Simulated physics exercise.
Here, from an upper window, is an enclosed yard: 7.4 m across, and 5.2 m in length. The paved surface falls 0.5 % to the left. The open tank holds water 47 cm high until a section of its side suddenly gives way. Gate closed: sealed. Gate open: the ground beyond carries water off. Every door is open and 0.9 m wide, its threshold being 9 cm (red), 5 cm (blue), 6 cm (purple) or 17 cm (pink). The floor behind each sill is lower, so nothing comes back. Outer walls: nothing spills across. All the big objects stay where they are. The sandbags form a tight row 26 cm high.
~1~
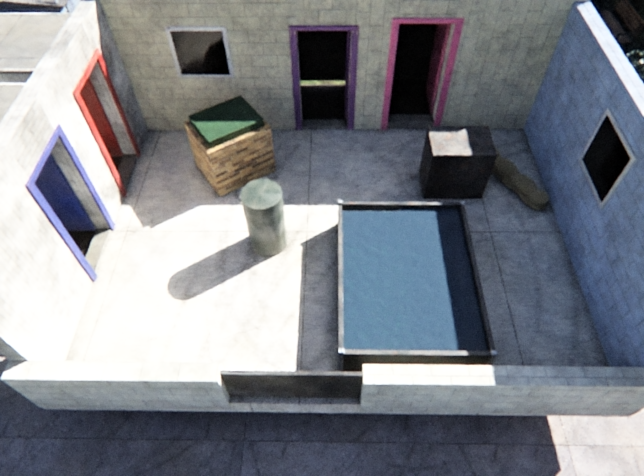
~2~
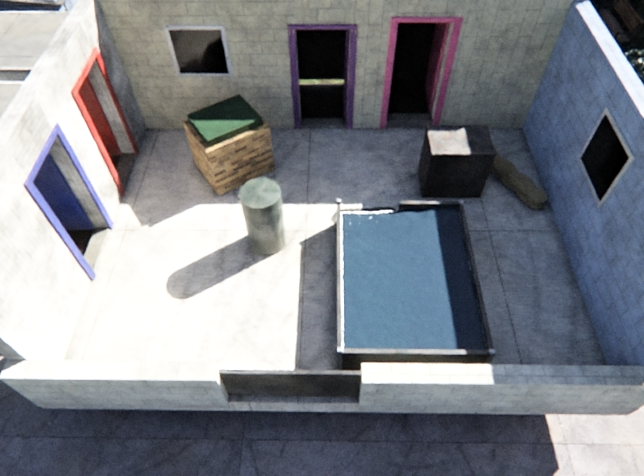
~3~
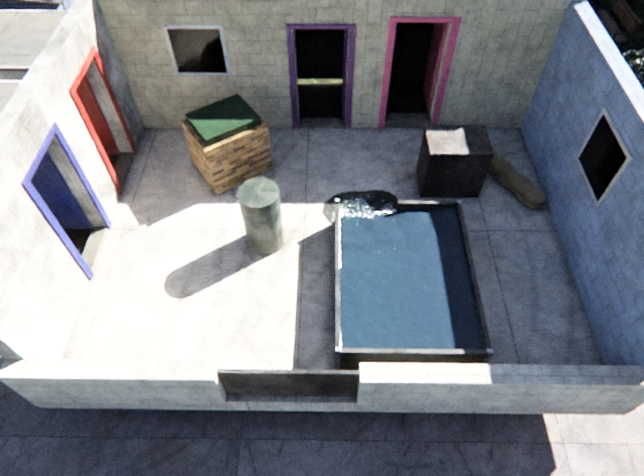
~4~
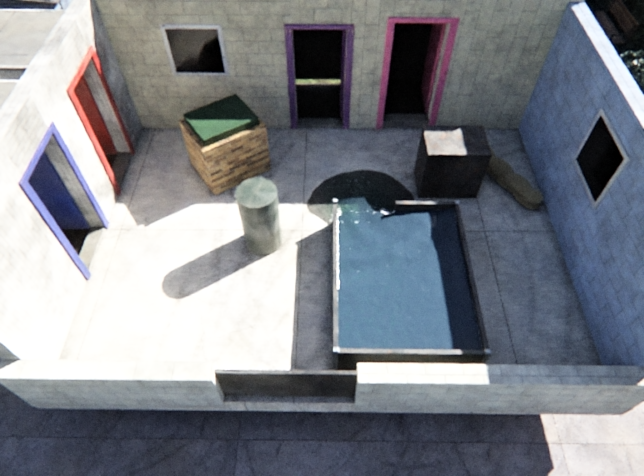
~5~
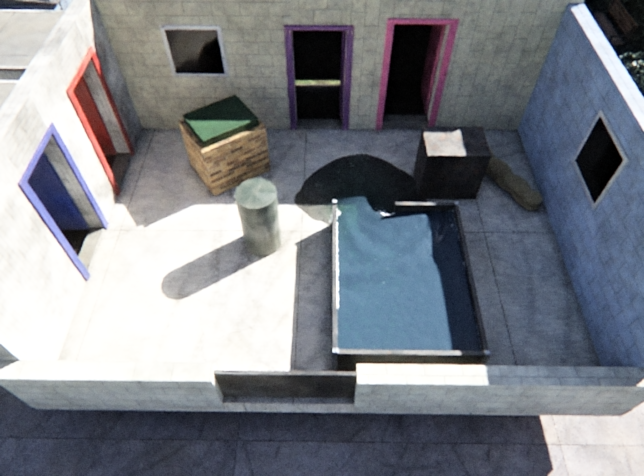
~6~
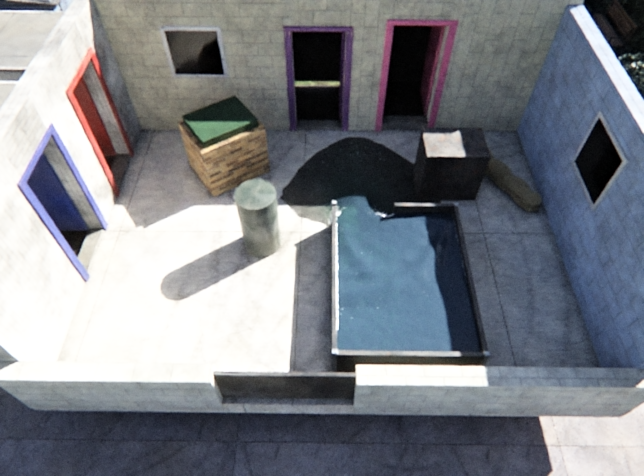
Water pouring from the far side of an open tank in a walled yard, spreading as a dark patch across the paving.
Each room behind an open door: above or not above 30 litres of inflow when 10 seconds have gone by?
Red door: Not above, blue door: Not above, purple door: Above, pink door: Not above.
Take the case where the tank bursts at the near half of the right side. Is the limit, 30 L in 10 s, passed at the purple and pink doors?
Lab note: Vs limit, purple door inside limit; pink door inside limit.
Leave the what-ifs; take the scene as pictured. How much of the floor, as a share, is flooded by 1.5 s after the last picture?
About 25 per cent.
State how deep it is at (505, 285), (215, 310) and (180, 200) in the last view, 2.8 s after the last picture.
0, 0 and 0 cm.
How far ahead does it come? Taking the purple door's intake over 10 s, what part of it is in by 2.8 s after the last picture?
Share: ~ 50 %.
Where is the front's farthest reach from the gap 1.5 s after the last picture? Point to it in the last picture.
That's around (186, 134) in the last picture.
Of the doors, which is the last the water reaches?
Lab note: Last arrival at the blue door.
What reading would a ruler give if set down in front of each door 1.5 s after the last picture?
Red 0 cm, blue 0 cm, purple 19 cm, pink 19 cm.
Then, 0.7 s after the last picture water covers 20 % of the floor and is deepest (28 cm) near (355, 220); red door not reached, blue door not reached, purple door 13 cm at the sill, 10 L in, pink door 15 cm at the sill, 0 L in.
Then, 1.5 s after the last picture water covers 25 % of the floor and is deepest (25 cm) near (355, 220); red door not reached, blue door not reached, purple door 19 cm at the sill, 63 L in, pink door 19 cm at the sill, 0 L in.
Then, 2.8 s after the last picture water covers 35 % of the floor and is deepest (18 cm) near (355, 220); red door 6 cm at the sill, 0 L in, blue door not reached, purple door 17 cm at the sill, 146 L in, pink door 15 cm at the sill, 4 L in.
Then, 5.3 s after the last picture water covers 55 % of the floor and is deepest (15 cm) near (352, 135); red door 8 cm at the sill, 1 L in, blue door 3 cm at the sill, 0 L in, purple door 14 cm at the sill, 233 L in, pink door 12 cm at the sill, 5 L in.
Then, 9.3 s after the last picture water covers 85 % of the floor and is deepest (12 cm) near (514, 182); red door 6 cm at the sill, 1 L in, blue door 3 cm at the sill, 0 L in, purple door 10 cm at the sill, 297 L in, pink door 9 cm at the sill, 5 L in.
